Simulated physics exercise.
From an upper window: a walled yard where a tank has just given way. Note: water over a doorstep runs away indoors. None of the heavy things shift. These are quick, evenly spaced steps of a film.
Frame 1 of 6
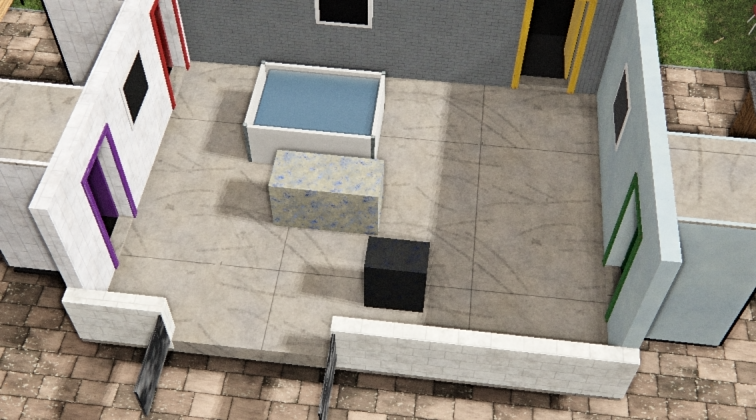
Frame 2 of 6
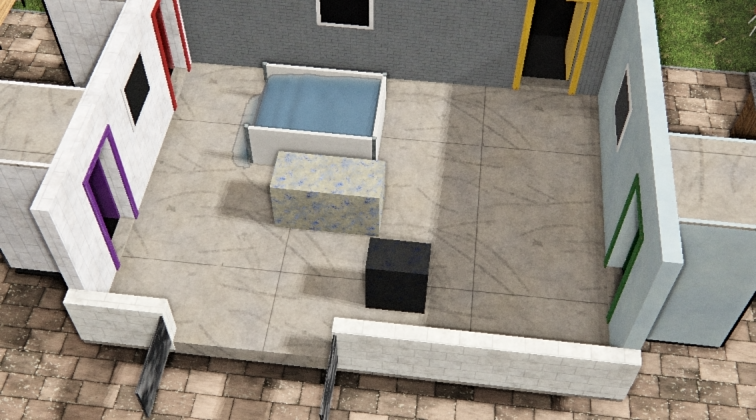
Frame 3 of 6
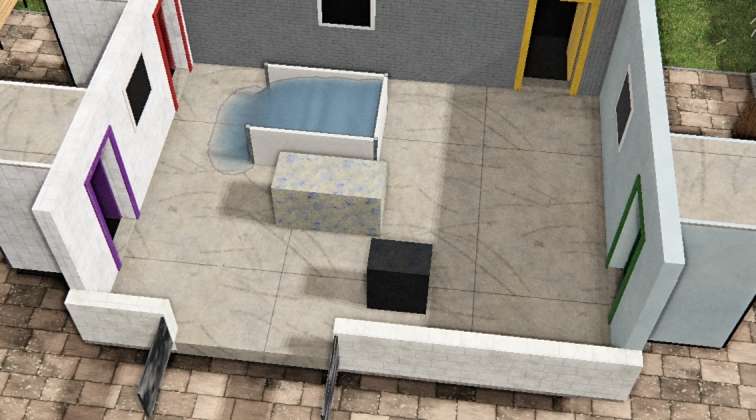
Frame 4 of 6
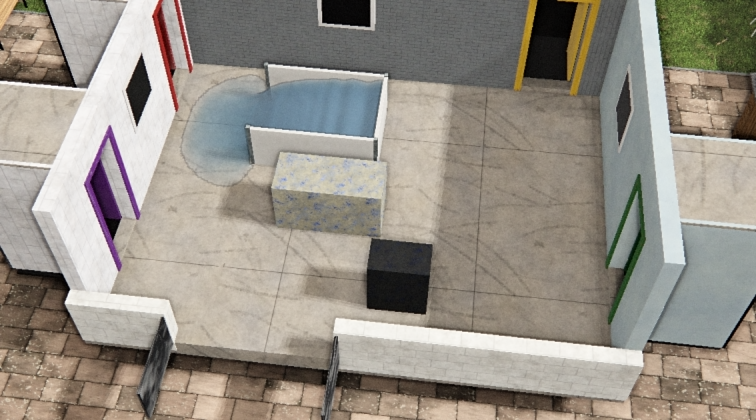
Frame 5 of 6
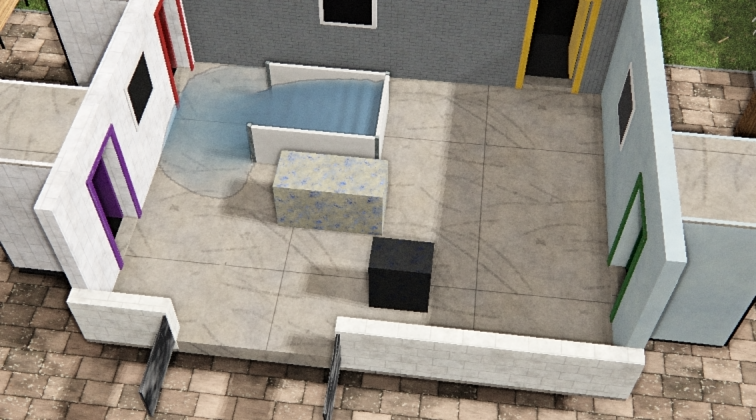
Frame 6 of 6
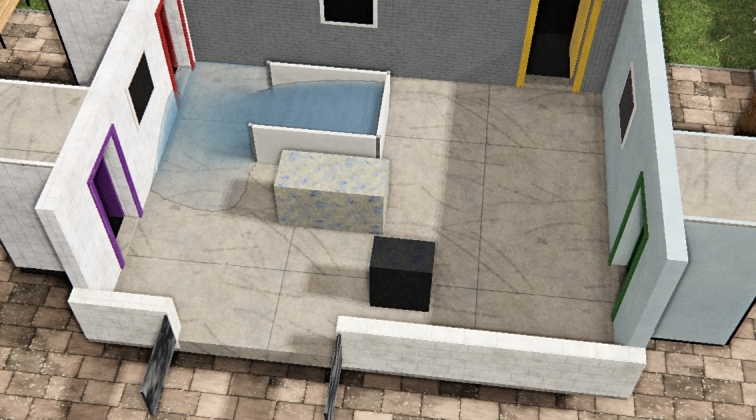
A walled yard with a tank of water losing its left side, the water pouring out leftward and spreading across the paved floor.
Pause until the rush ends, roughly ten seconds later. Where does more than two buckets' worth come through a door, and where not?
Through the red door more than two buckets; through the yellow door two buckets or less; through the purple door more than two buckets; through the green door two buckets or less.
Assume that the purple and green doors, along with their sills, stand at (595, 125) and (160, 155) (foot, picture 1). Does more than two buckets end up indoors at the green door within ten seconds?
As it turns out, the green one runs over.
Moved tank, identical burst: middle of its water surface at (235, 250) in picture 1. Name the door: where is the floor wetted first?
The one in purple, I reckon.
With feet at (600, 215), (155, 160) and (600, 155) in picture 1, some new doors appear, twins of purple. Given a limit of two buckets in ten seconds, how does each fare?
Note: Door one undershoots; door two overshoots; door three undershoots.
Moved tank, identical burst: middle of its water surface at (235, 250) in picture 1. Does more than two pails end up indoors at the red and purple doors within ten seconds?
The red door doesn't reach it while the purple door exceeds it.
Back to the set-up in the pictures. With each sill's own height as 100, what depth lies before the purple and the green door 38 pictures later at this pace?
First 190 percent, then 0 percent.
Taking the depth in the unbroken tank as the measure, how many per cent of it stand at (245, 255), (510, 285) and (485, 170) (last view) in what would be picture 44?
At the three places, in the order asked: Around 2, 0 and 2 per cent.
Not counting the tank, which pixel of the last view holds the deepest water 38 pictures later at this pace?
Somewhere around pixel (105, 318).
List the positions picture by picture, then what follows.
In the first picture, still water in the tank at (316, 102).
In the second picture, the front is at (247, 165), out from the gap at (261, 117).
In the third picture, water pours out at (263, 121) and has run to (220, 166).
In the fourth picture, water pours out at (263, 122) and has run to (214, 90).
In the fifth picture, water pours out at (264, 121) and has run to (191, 82).
In the sixth picture, the front is at (152, 186), out from the gap at (265, 121).
A moment on, water covers 15 % of the floor; the red door far over two buckets in, the yellow door not reached, the purple door wet at the sill, nothing in, the green door not reached.
Next, water covers 25 % of the floor; the red door far over two buckets in, the yellow door not reached, the purple door under two buckets in, the green door not reached.
Then, water covers 35 % of the floor; the red door far over two buckets in, the yellow door not reached, the purple door over two buckets in, the green door not reached.
Later, water covers 65 % of the floor; the red door far over two buckets in, the yellow door wet at the sill, nothing in, the purple door over two buckets in, the green door not reached.
In the end, water covers 80 % of the floor; the red door far over two buckets in, the yellow door wet at the sill, nothing in, the purple door over two buckets in, the green door wet at the sill, nothing in.
